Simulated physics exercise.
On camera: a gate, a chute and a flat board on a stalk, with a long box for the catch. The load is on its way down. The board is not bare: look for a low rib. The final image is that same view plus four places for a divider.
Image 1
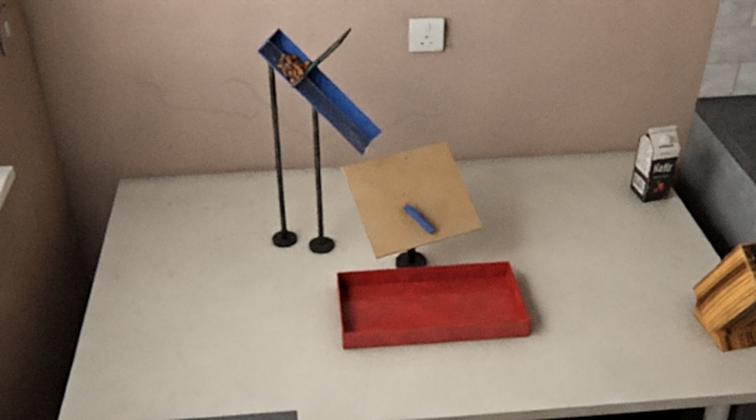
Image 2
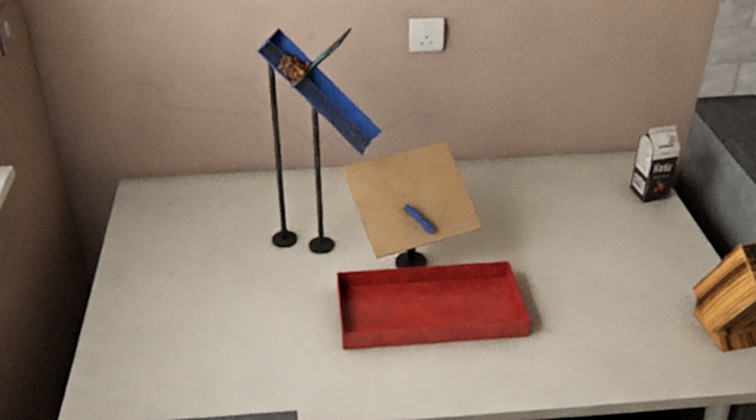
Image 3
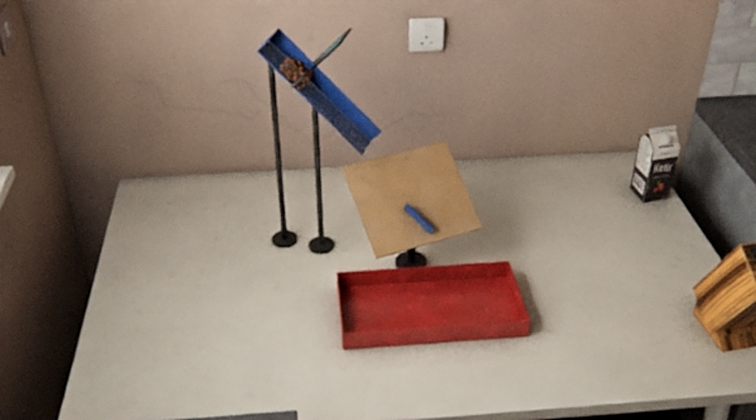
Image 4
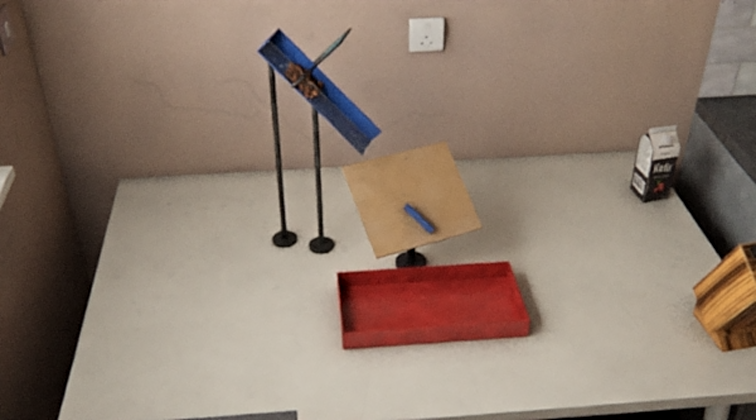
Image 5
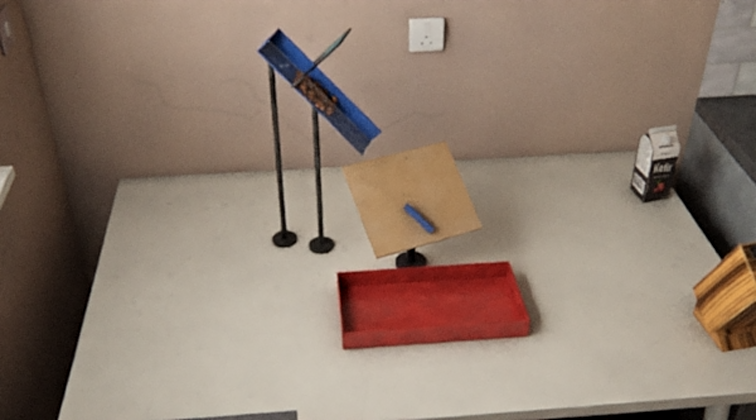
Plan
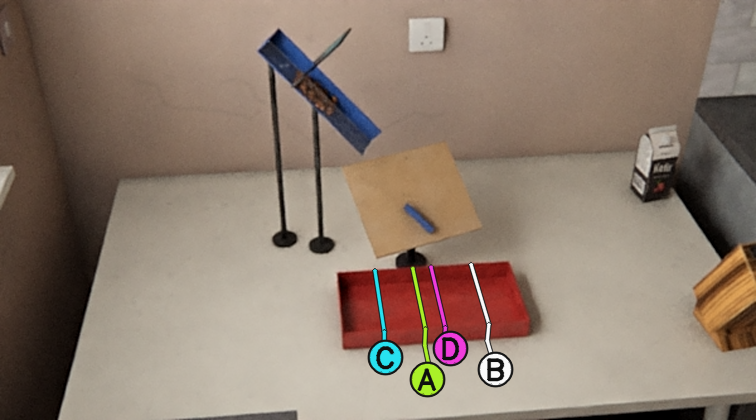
On a pale table with a tilted board and an empty red box, a small heap of brown bits slid slowly down a blue sloping chute toward the right, stretching out a little as it moved.
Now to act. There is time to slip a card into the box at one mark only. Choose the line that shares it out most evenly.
I would pick line B.
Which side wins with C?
The right side.
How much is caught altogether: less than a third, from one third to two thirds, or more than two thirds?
About that: More than two thirds.
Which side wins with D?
The right side.
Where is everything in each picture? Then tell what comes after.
In the first frame, load behind the gate at (292, 68), bits of dog kibble; lip of the chute at (366, 148), sloping fairly steeply.
In the second frame, middle of the board at (413, 197), tilted fairly steeply; middle of its low edge at (431, 243); of its high edge at (395, 153).
In the third frame, front corners of the box at (343, 333) and (529, 320), empty; front of the load at (308, 81).
In the fourth frame, middle of the load at (307, 80); its front at (319, 91), about a quarter of the way to the lip; rib from (407, 204) to (434, 230).
In the fifth frame, middle of the load at (312, 92); its front at (333, 110), about half of the way to the lip.
On the marked copy, line A crosses the front rim at (425, 328); line B crosses the front rim at (488, 323); line C crosses the front rim at (384, 331); line D crosses the front rim at (445, 326).
For line A, of what is caught, a stray few on the left of the divider, nearly all on the right.
For line B, of what is caught, about a third on the left of the divider, about two thirds on the right.
For line C, of what is caught, none on the left of the divider, all on the right.
For line D, of what is caught, a small part on the left of the divider, nearly all on the right.
